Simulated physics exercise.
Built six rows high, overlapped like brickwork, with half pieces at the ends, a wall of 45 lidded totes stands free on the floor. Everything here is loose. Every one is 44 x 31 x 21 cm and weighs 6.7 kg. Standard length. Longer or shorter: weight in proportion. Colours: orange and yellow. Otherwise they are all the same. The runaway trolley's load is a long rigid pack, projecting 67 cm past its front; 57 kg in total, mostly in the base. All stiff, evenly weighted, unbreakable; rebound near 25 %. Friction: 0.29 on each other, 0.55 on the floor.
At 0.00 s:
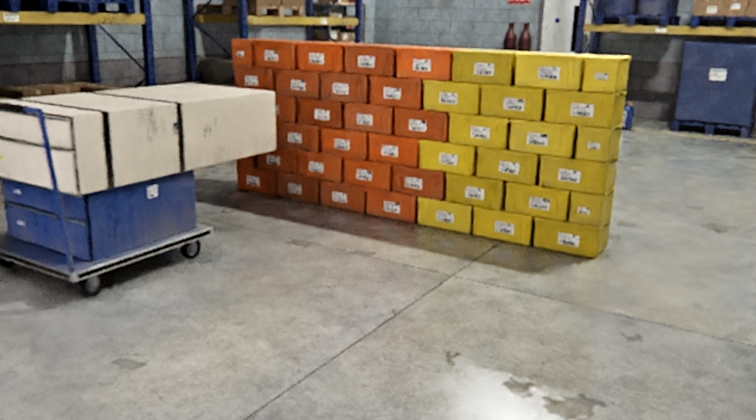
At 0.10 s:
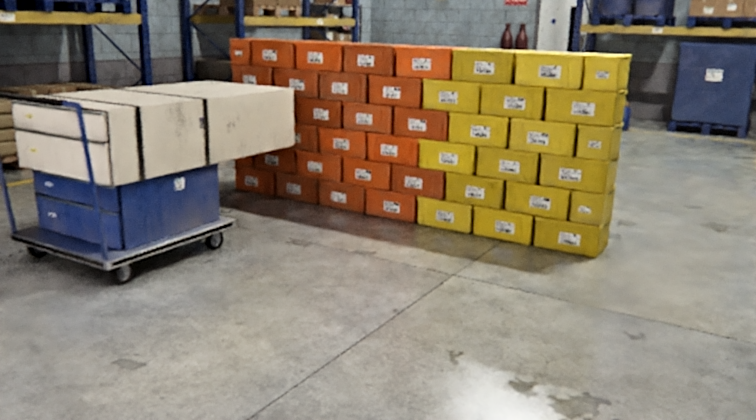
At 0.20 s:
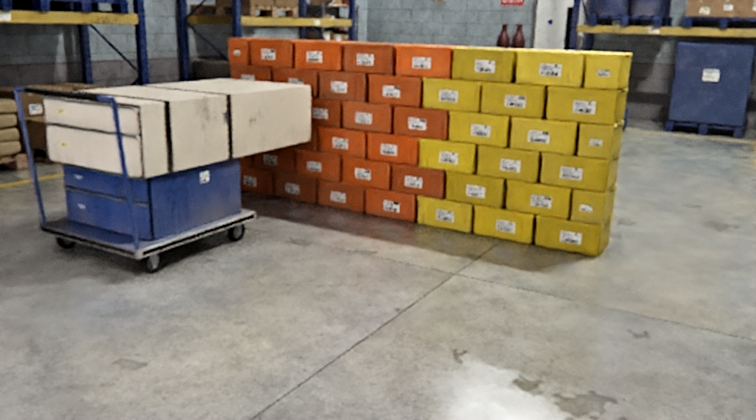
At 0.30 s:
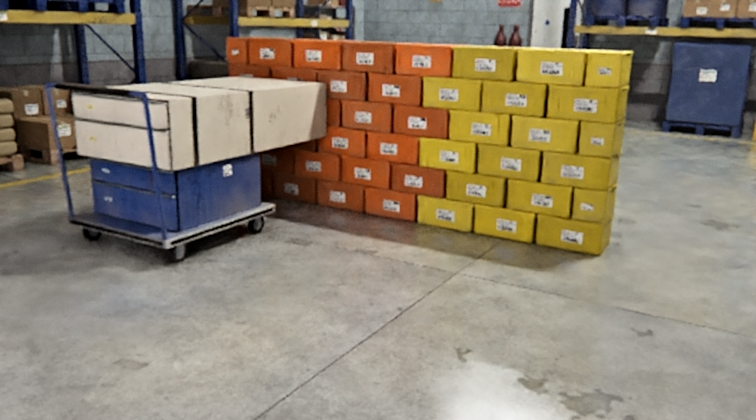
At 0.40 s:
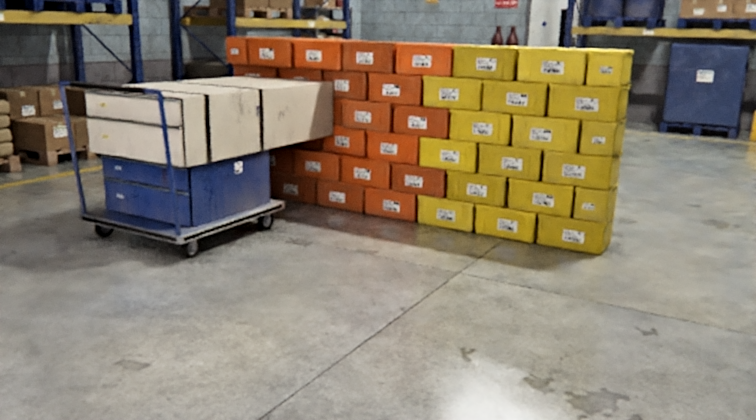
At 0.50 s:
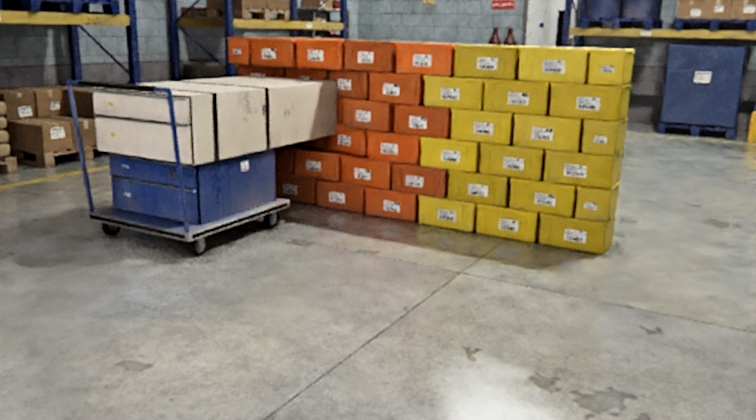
A loaded trolley rolled in from the left toward a wall of orange and yellow boxes, and its long pale load reached the orange end and nudged some of them slightly out of place.
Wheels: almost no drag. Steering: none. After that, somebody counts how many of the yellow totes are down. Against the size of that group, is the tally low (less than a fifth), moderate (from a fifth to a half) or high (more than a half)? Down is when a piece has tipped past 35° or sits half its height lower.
Low.
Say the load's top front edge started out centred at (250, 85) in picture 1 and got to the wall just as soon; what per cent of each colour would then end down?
You'd end up with yellow at 0 per cent down and orange at 0 per cent.
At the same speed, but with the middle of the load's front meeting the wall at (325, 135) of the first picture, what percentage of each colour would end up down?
In that case, yellow 0 and orange 0 in a hundred end down.
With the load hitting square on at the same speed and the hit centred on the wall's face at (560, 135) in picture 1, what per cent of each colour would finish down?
Down at the end: Yellow 70 percent, orange 0 percent.
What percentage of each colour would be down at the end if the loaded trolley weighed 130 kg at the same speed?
Down at the end: Yellow 0 per cent, orange 50 per cent.
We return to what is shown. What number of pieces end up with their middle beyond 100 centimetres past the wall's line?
12 or so.
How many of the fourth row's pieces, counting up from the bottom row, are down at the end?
The tally comes to 4.
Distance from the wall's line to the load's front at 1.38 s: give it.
Some 35 centimetres.
After 0.98 s, load 29 cm past the wall's line, still rolling; none of the 18 yellow totes down (0 of 45 in all colours); top yellow tote unmoved; top orange tote 15° from how it stood.
After 1.38 s, load 34 cm past the wall's line, still rolling; none of the 18 yellow totes down (20 of 45 in all colours); top yellow tote unmoved; top orange tote 46° from how it stood, 34 cm lower.
After 1.92 s, load 37 cm past the wall's line, stopped; none of the 18 yellow totes down (20 of 45 in all colours); top yellow tote unmoved; top orange tote 51° from how it stood, 83 cm lower.
In the end (3.6 s), load 37 cm past the wall's line, stopped; none of the 18 yellow totes down (20 of 45 in all colours); top yellow tote unmoved; top orange tote 1.07 m lower. That is 0 per cent. From the last view, middles, top yellow tote near (492, 62), top orange tote near (367, 124).
